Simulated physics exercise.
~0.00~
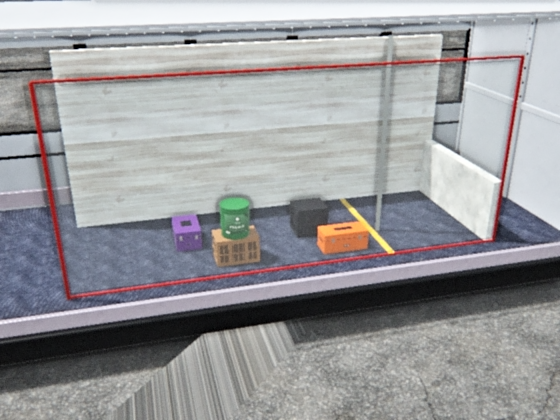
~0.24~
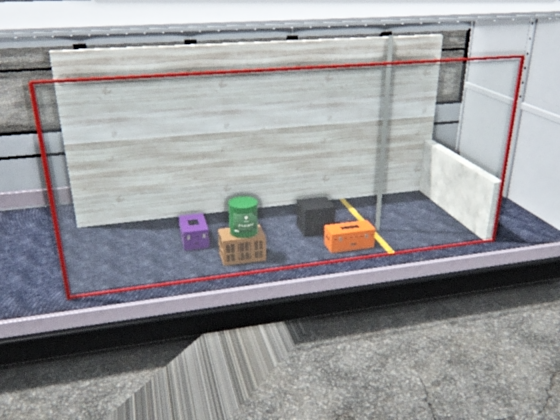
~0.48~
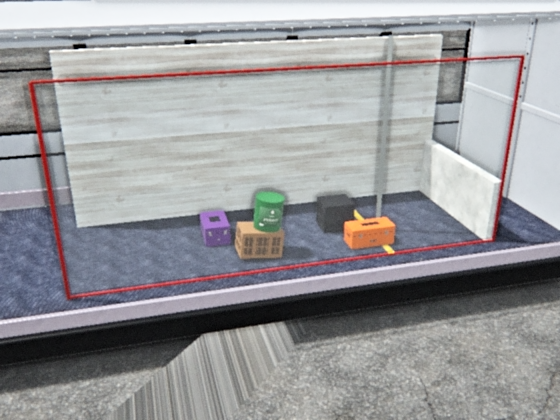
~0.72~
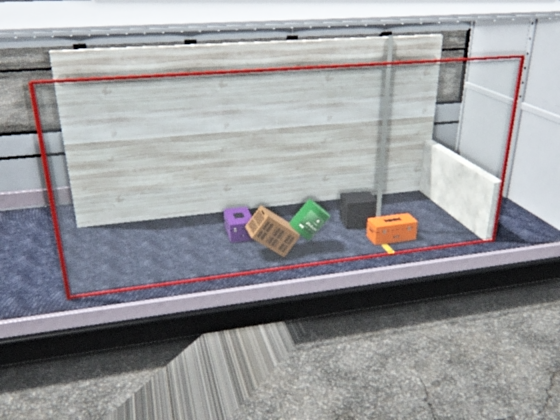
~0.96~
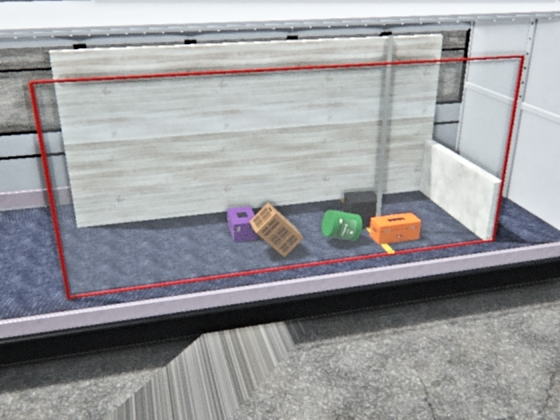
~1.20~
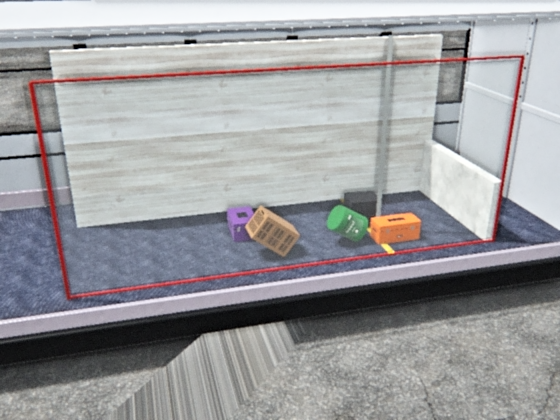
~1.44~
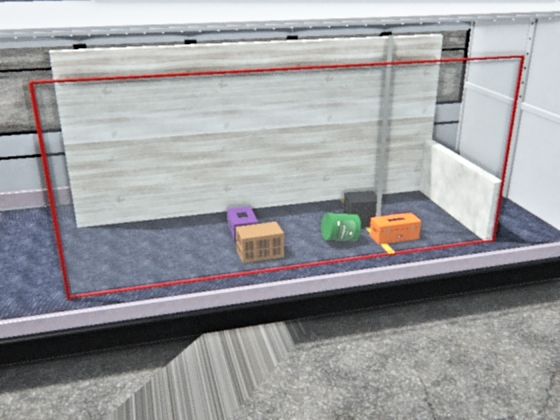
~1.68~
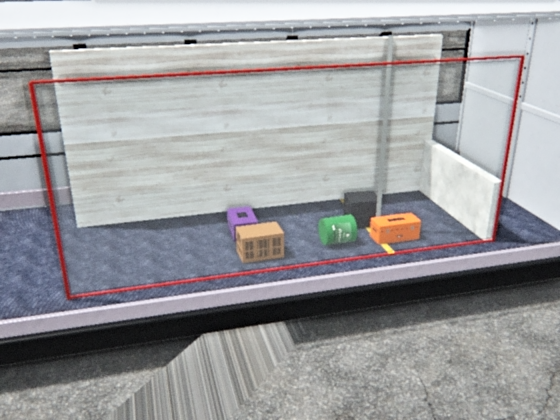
A long open-sided bay with a pale plank back wall and a dark blue floor is seen from outside and slightly above, framed by a thin red outline. A purple toolbox sits at left, a green bucket rests on a brown crate, and a black crate and an orange toolbox sit near a yellow floor line. Everything slides right, and the orange toolbox crosses the line. The brown crate tips as the bucket topples off and rolls toward the orange toolbox. The crate drops flat again, short of the line like the purple toolbox, while the bucket ends on its side.
